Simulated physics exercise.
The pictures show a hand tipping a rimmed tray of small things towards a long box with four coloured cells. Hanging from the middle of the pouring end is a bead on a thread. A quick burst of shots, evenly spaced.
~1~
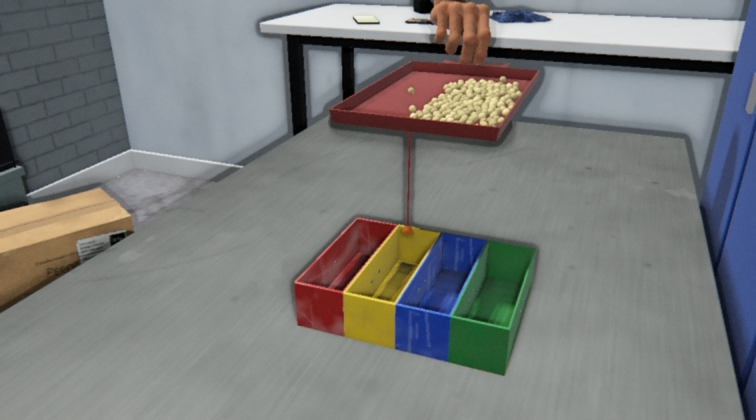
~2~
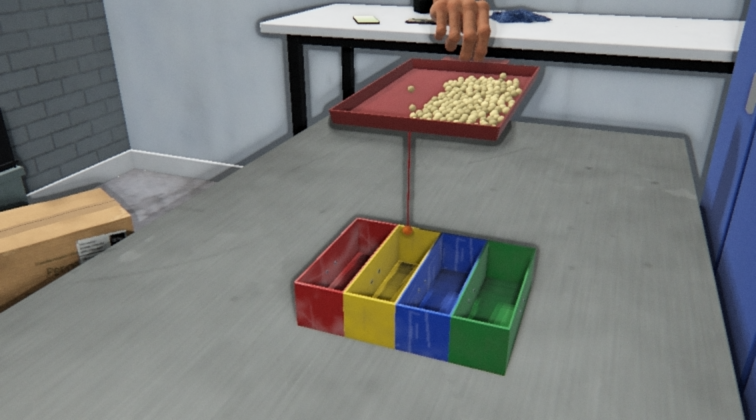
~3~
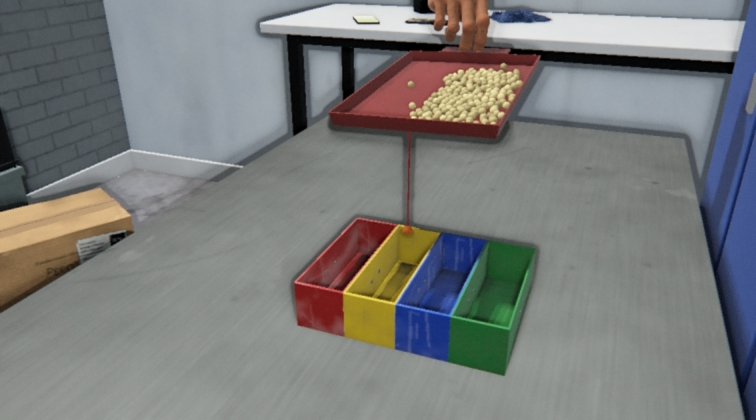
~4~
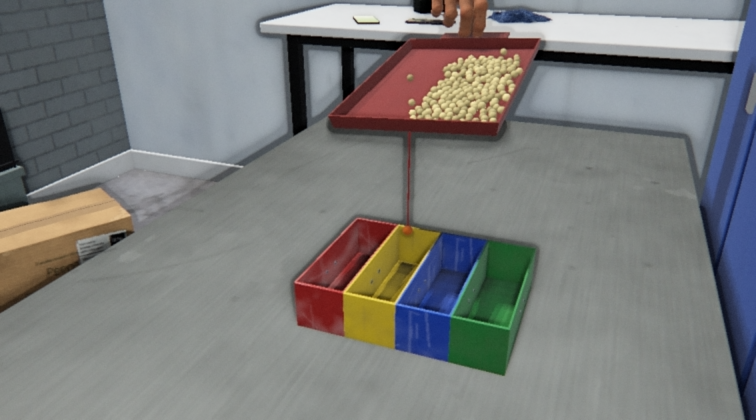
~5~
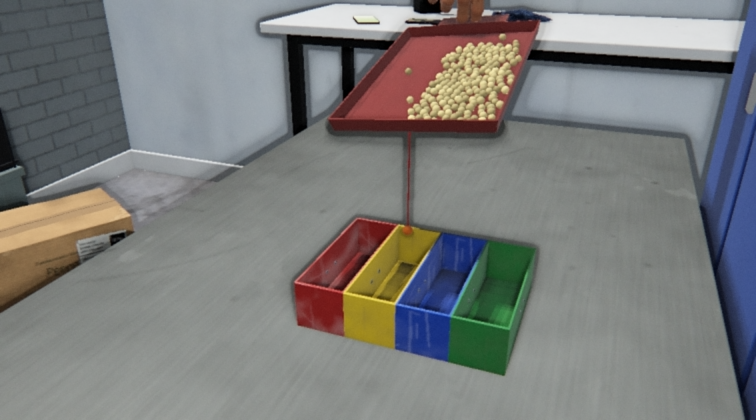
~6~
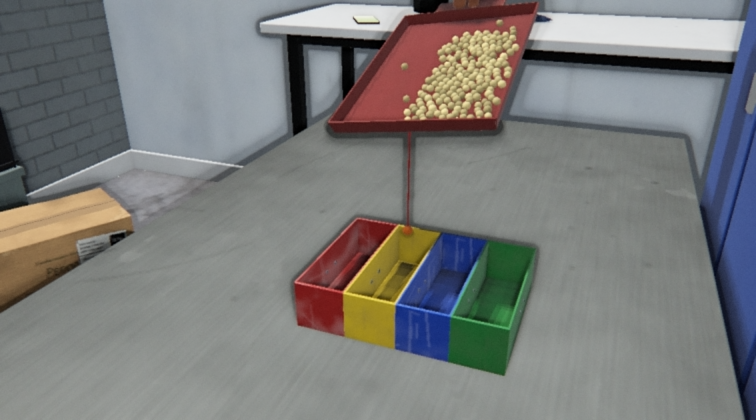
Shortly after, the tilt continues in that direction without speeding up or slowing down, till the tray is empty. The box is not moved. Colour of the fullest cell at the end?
Red.
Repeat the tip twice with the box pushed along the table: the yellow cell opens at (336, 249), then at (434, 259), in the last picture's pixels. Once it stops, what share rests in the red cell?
First position: Some 30 %; second position: Some 10 %.
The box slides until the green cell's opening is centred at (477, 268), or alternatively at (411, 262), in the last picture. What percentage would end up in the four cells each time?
First about 90, then 100 per cent.
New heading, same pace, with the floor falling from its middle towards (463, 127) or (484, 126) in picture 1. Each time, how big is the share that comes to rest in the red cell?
Lab note: Try one about 0 %, try two about 0 %.
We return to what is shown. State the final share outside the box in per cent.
Roughly 60 percent of the load.
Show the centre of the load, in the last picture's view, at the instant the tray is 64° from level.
Near (371, 117).
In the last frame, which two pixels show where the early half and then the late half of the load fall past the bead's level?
Earlier portion about (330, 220); later portion about (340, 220).
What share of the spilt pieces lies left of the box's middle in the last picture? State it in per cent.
Roughly 100 in a hundred.
Just after the last frame, tray tipped steeply; the larger part on the tray; roughly a quarter falling or outside the box.
A moment on, tray tipped past a quarter turn; about a tenth on the tray; roughly a quarter in the red cell; just a few in the yellow cell; roughly two thirds falling or outside the box.
Further on, tray tipped past a quarter turn; roughly a third in the red cell; about a tenth in the yellow cell; roughly half falling or outside the box.
When it is over, tray tipped past a quarter turn; roughly a third in the red cell; about a tenth in the yellow cell; not one in the green cell; not one in the blue cell; roughly half outside the box.
